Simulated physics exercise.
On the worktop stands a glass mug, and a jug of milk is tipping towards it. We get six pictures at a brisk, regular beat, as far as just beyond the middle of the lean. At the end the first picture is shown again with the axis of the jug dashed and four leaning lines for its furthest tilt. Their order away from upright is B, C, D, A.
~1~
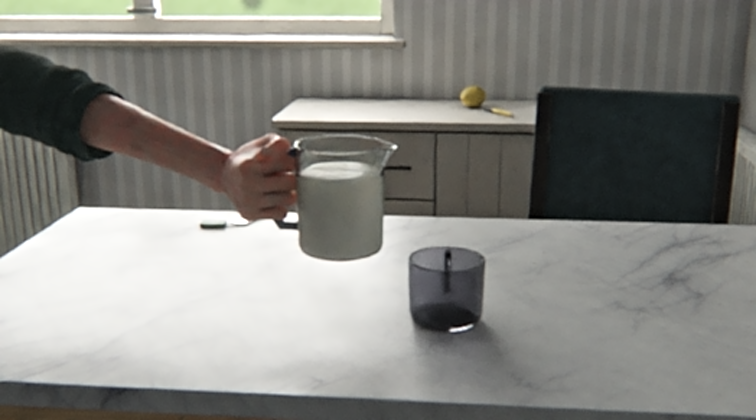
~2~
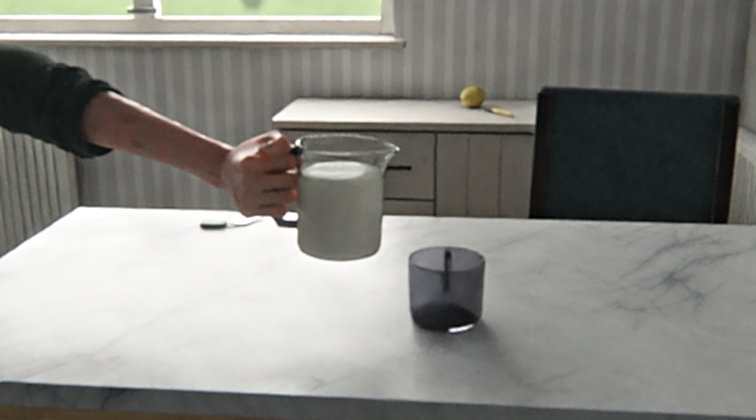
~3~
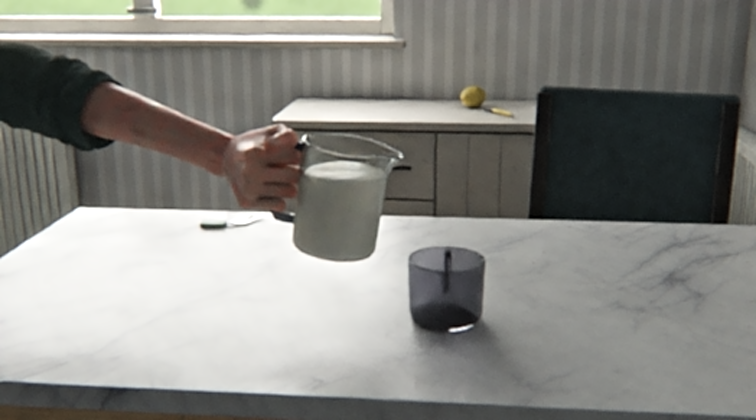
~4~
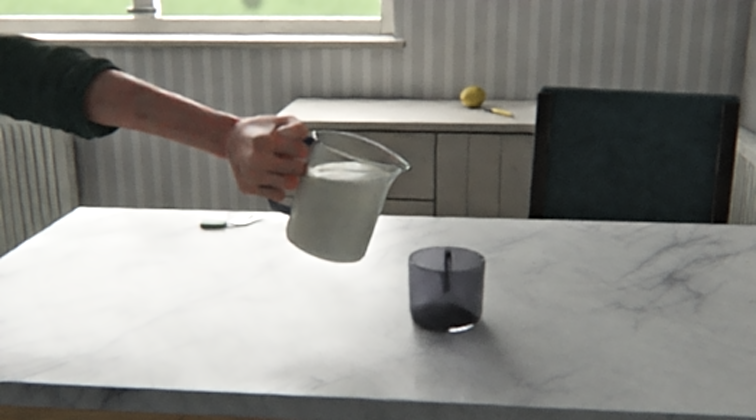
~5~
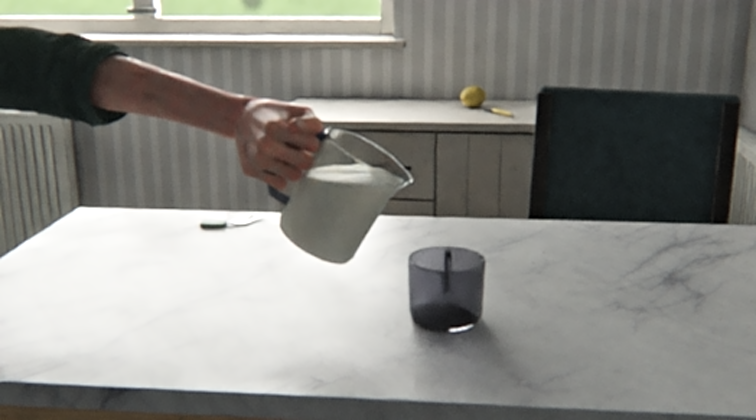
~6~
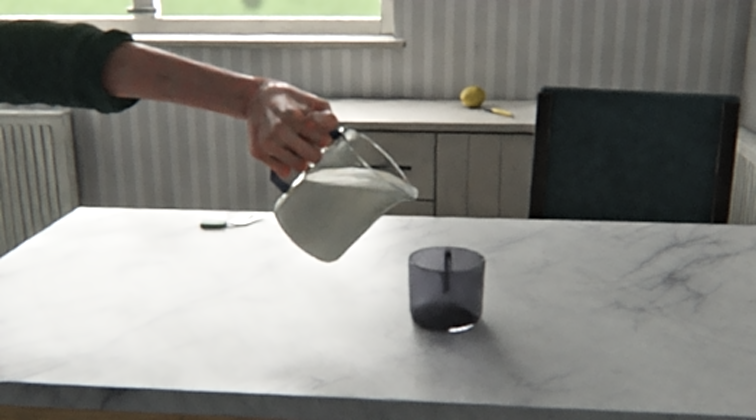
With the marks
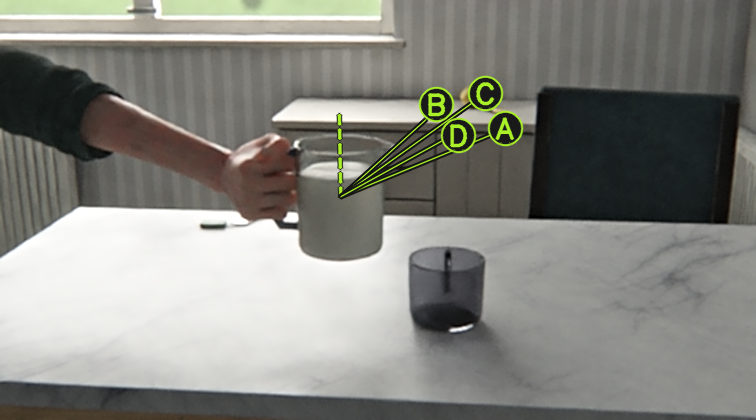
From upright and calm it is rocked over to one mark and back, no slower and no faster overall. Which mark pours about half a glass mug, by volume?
Use line D.
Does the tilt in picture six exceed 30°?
Yes.
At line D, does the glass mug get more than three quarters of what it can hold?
No, it does not.
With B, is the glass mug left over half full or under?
Under.
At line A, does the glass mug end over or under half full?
Over half.
In lime, A at (489, 135); B at (426, 119); C at (471, 103); D at (441, 140).
For line A, the glass mug ends with about 68 % of what it can hold.
For line B, the glass mug ends with about 20 % of what it can hold.
For line C, the glass mug ends with about 33 % of what it can hold.
For line D, the glass mug ends with about 48 % of what it can hold.
